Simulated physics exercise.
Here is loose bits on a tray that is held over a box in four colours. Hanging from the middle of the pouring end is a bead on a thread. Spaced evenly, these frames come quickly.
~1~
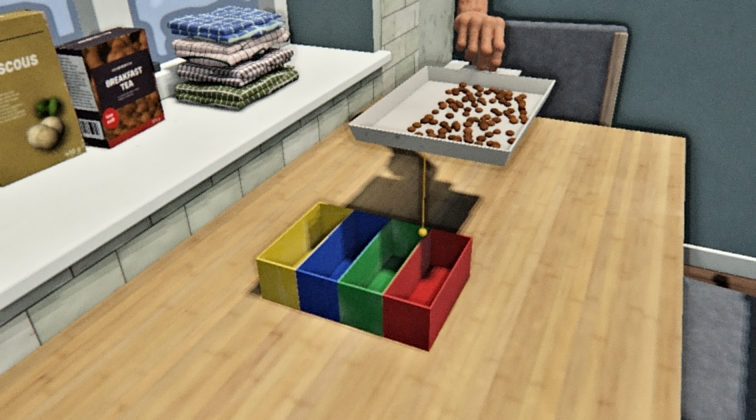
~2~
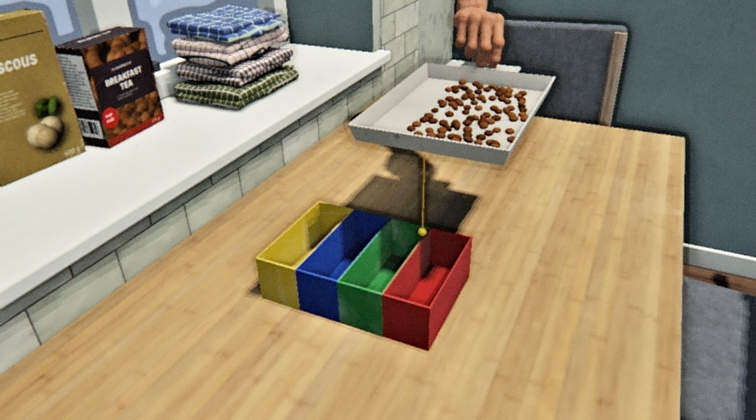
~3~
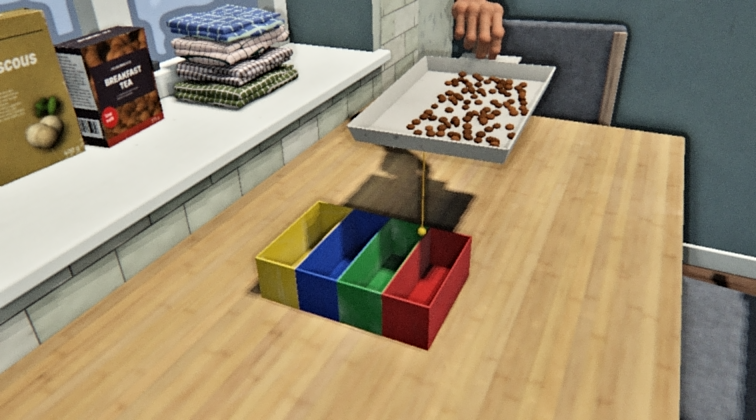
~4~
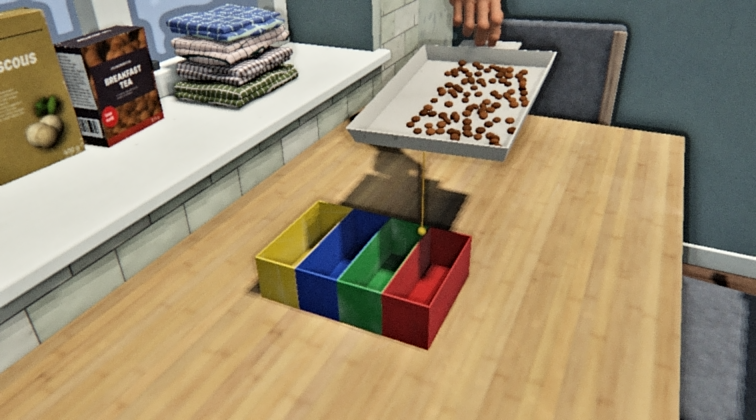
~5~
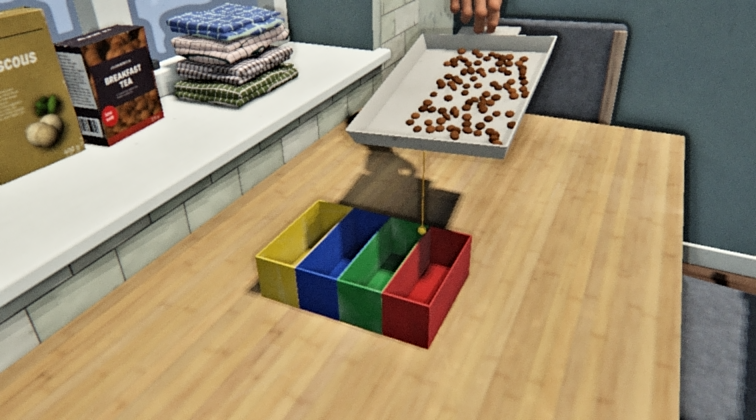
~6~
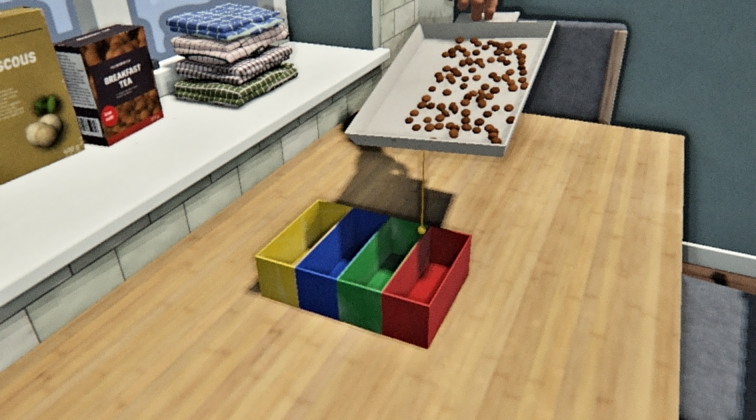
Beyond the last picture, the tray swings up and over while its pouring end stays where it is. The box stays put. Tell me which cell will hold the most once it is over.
The blue cell will hold the most.
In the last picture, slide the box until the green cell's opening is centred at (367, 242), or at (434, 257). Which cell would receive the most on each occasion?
The first try: That green cell. The second: The yellow one.
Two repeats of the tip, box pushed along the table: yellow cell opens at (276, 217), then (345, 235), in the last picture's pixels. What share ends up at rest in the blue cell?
First 0 per cent, second 30 per cent.
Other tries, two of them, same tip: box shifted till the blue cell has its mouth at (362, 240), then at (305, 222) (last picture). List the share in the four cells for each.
Close to 100 in a hundred, followed by close to 80 in a hundred.
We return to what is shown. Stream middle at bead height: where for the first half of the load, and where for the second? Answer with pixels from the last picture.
Around (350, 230), followed by around (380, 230).
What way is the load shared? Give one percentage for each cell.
Looks like the yellow cell ends near 0 %, the blue cell near 60 %, the green cell near 30 %, and the red cell near 10 %.
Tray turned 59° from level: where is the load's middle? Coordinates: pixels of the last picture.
I'd mark the middle close to (407, 126).
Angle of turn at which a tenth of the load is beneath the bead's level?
Somewhere around 75 degrees.
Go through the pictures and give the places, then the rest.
The first picture shows corners of the pouring end near (355, 123) and (505, 148), level; middle of the load near (479, 110), bits of dog kibble; bead on its thread near (423, 232); yellow cell near (278, 280); blue cell near (318, 292); green cell near (361, 305); red cell near (406, 319).
The second picture shows corners of the pouring end near (355, 123) and (505, 147), level; middle of the load near (479, 108).
The third picture shows corners of the pouring end near (354, 124) and (504, 146), tipped barely, lowest at the left corner; middle of the load near (478, 103).
The fourth picture shows corners of the pouring end near (353, 126) and (503, 144), tipped a little, lowest at the left corner; middle of the load near (478, 94).
The fifth picture shows corners of the pouring end near (353, 128) and (502, 143), tipped a little, lowest at the left corner; middle of the load near (478, 86).
The sixth picture shows corners of the pouring end near (352, 130) and (501, 141), tipped clearly, lowest at the left corner; middle of the load near (477, 78); yellow cell near (277, 278); blue cell near (317, 290); green cell near (360, 303); red cell near (405, 317).
Shortly afterwards, tray tipped steeply; the whole lot on the tray.
Next, tray tipped right over; near half on the tray; near a third in the blue cell; a little in the green cell; only a few in the red cell; only a few in the yellow cell; only a few falling or outside the box.
Some moments later, tray tipped past a quarter turn; near half in the blue cell; near a third in the green cell; a little in the red cell; only a few in the yellow cell.
In the end, tray tipped past a quarter turn; near half in the blue cell; near a third in the green cell; a little in the red cell; only a few in the yellow cell.
